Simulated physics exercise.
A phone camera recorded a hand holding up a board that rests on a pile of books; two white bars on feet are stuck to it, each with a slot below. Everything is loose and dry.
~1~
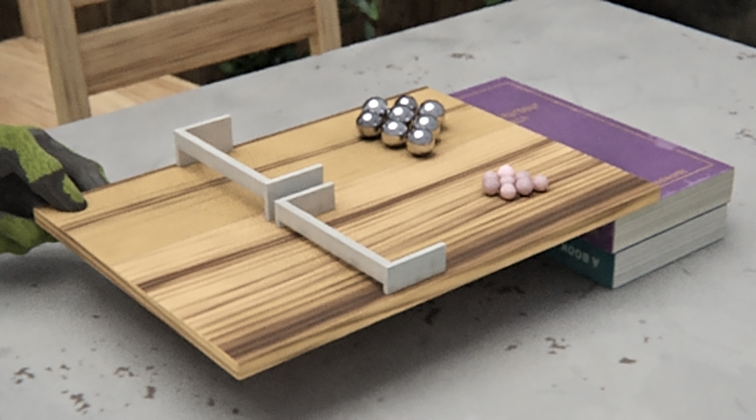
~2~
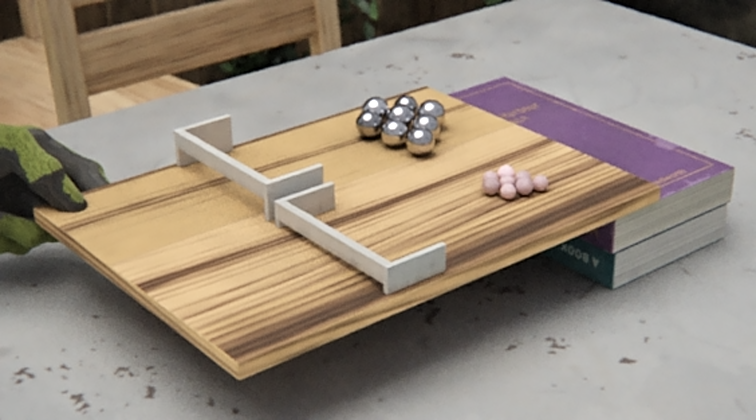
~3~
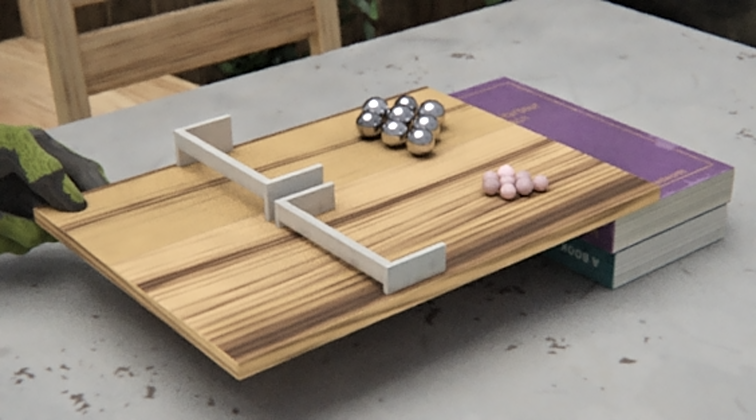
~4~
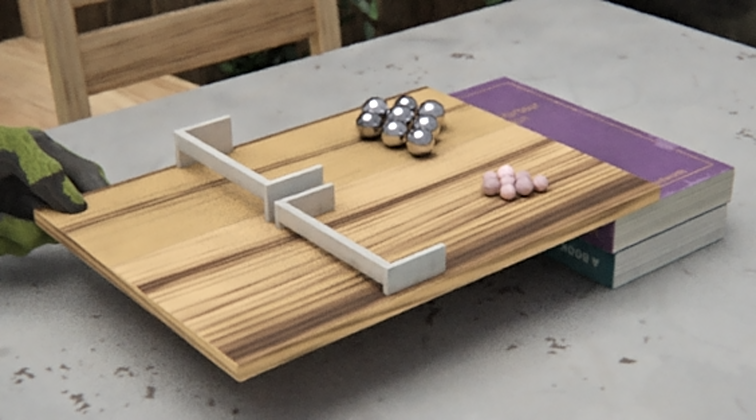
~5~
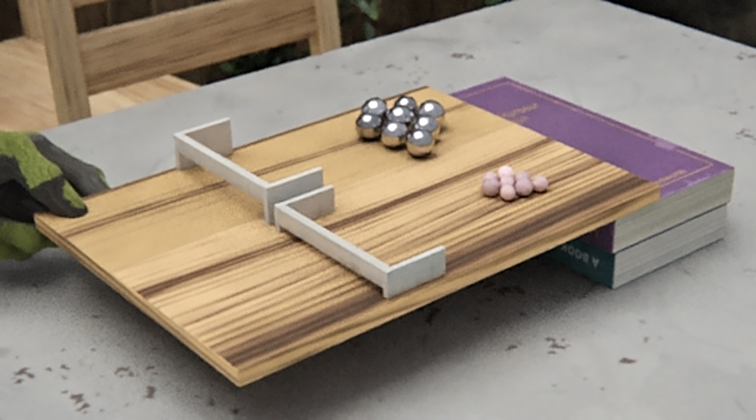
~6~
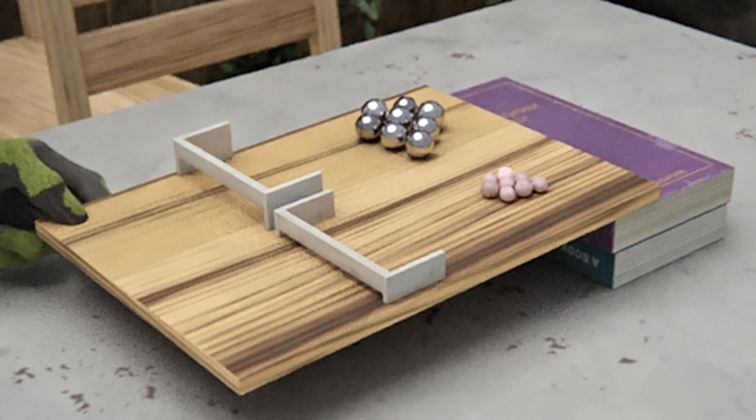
On a gray tabletop beside a wooden chair, a gloved hand steadies a striped wooden board propped on books, then lowers its left end very slightly, while the steel balls and small pink balls on it stay still.
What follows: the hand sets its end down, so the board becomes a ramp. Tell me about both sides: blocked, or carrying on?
Front batch: Blocked. Back batch: Blocked.
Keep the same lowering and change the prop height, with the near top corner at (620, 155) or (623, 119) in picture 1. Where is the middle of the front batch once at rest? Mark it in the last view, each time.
(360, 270), then (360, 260).
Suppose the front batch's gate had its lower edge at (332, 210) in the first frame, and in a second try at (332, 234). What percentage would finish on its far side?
Roughly 100 percent first and 100 percent second.
Then, 0.30 s on from there, board sloping at 7°; front batch on its way down; back batch on its way down.
Then, 0.61 s on from there, board resting at 11°; front batch on its way down; back batch on its way down.
Then, 0.99 s on from there, board resting at 11°; front batch has reached its gate; back batch has reached its gate.
In the end, board resting at 11°; front batch gathered behind its gate; back batch gathered behind its gate.
